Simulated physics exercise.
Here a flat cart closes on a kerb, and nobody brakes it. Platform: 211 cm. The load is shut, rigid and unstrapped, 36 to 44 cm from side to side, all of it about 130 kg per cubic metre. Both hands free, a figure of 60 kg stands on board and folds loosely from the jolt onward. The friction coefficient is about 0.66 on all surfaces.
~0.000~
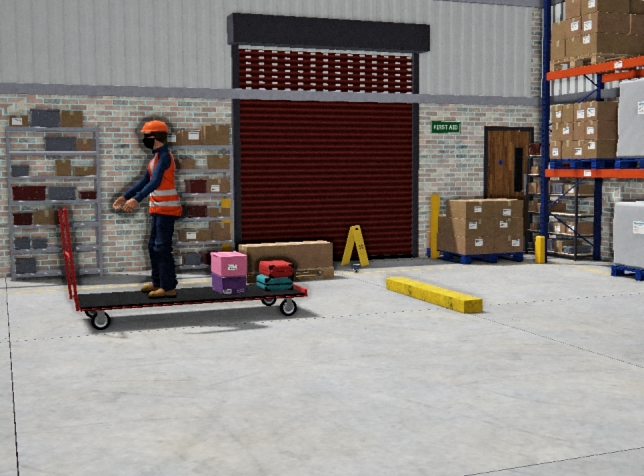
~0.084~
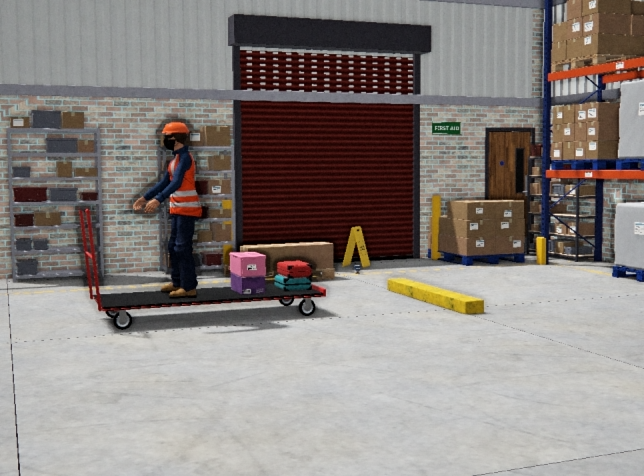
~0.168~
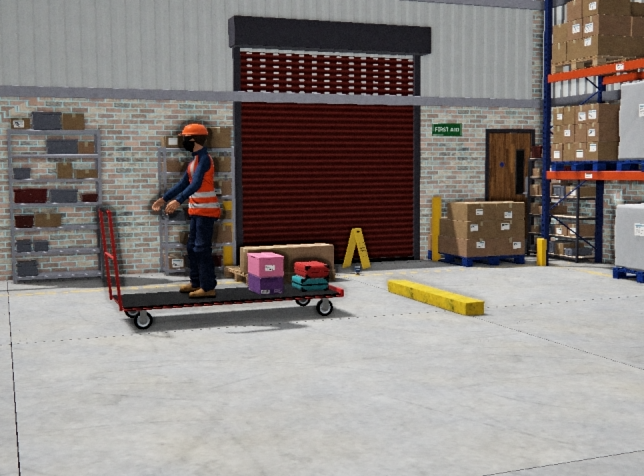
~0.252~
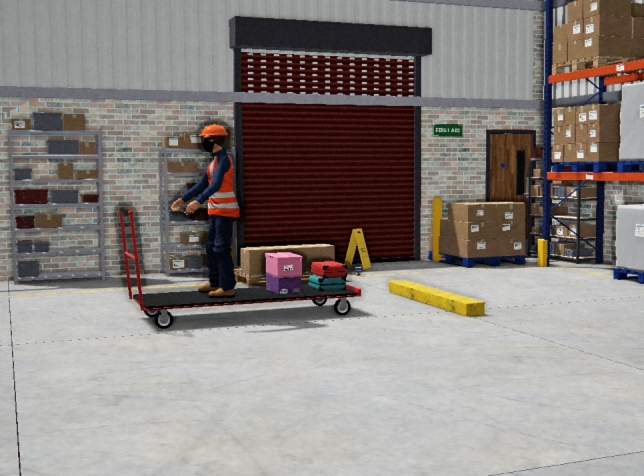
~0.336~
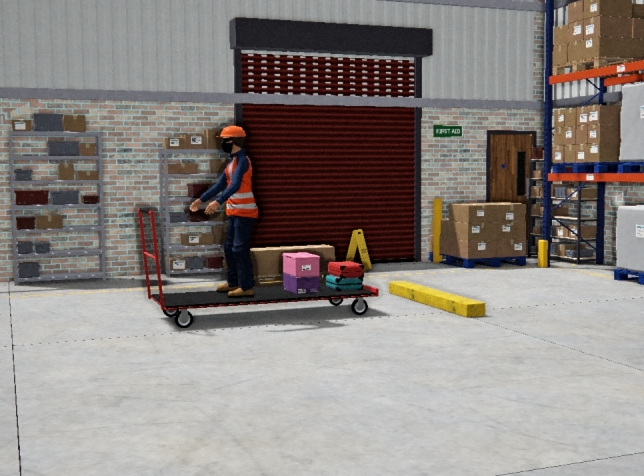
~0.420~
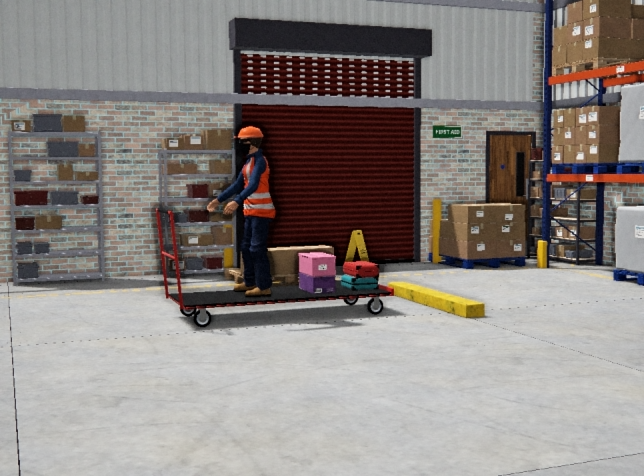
A worker in an orange helmet stands on a flat cart rolling right across a warehouse.
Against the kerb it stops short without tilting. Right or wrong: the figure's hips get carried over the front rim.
Wrong.
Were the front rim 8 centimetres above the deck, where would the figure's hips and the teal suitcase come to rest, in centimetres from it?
The hips would end 10 cm behind the front rim, and the teal one 20 cm behind it.
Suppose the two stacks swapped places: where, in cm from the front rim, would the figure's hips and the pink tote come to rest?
Rest positions - hips: 10 behind; pink: 80 past.
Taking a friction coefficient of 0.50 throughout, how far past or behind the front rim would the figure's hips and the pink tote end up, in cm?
So the hips stay 20 behind while the pink load ends up 50 past the front rim.
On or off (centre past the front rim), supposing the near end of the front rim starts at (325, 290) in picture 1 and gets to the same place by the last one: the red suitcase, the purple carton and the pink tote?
Then the red one is past the rim, the purple one is still in place and the pink one is past the rim.
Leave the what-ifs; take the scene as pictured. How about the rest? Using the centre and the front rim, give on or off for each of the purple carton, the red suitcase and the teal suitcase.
Final: Purple secure, red gone, teal secure.
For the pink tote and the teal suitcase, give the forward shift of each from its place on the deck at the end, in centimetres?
The pink one ends about 115 cm forward, the teal one about 5 cm.
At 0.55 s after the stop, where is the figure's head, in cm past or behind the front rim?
Roughly 40 cm behind the front rim.
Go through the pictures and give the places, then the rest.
In the first frame, hips (165, 208), teal suitcase (274, 282), rim corner (306, 293); 154 cm still to roll.
In the second frame, hips (185, 208), teal suitcase (293, 282), rim corner (325, 293); 136 cm still to roll.
In the third frame, hips (204, 209), teal suitcase (310, 283), rim corner (342, 293); 118 cm still to roll.
In the fourth frame, hips (223, 210), teal suitcase (327, 282), rim corner (360, 293); 99 cm still to roll.
In the fifth frame, hips (242, 210), teal suitcase (344, 282), rim corner (377, 293); 81 cm still to roll.
In the sixth frame, hips (259, 210), teal suitcase (359, 282), rim corner (393, 292); 63 cm still to roll. Speed about 2.2 m/s.
Impact comes at 0.71 s.
After 1.26 s the figure's hips are 26 cm behind the rim, near (409, 260) in the last picture's view.
After 1.71 s the figure's hips are 13 cm behind the rim, near (420, 262) in the last picture's view.
When all is still (3.1 s), past the rim, pink tote and red suitcase; behind it, teal suitcase, purple carton and the figure's hips.
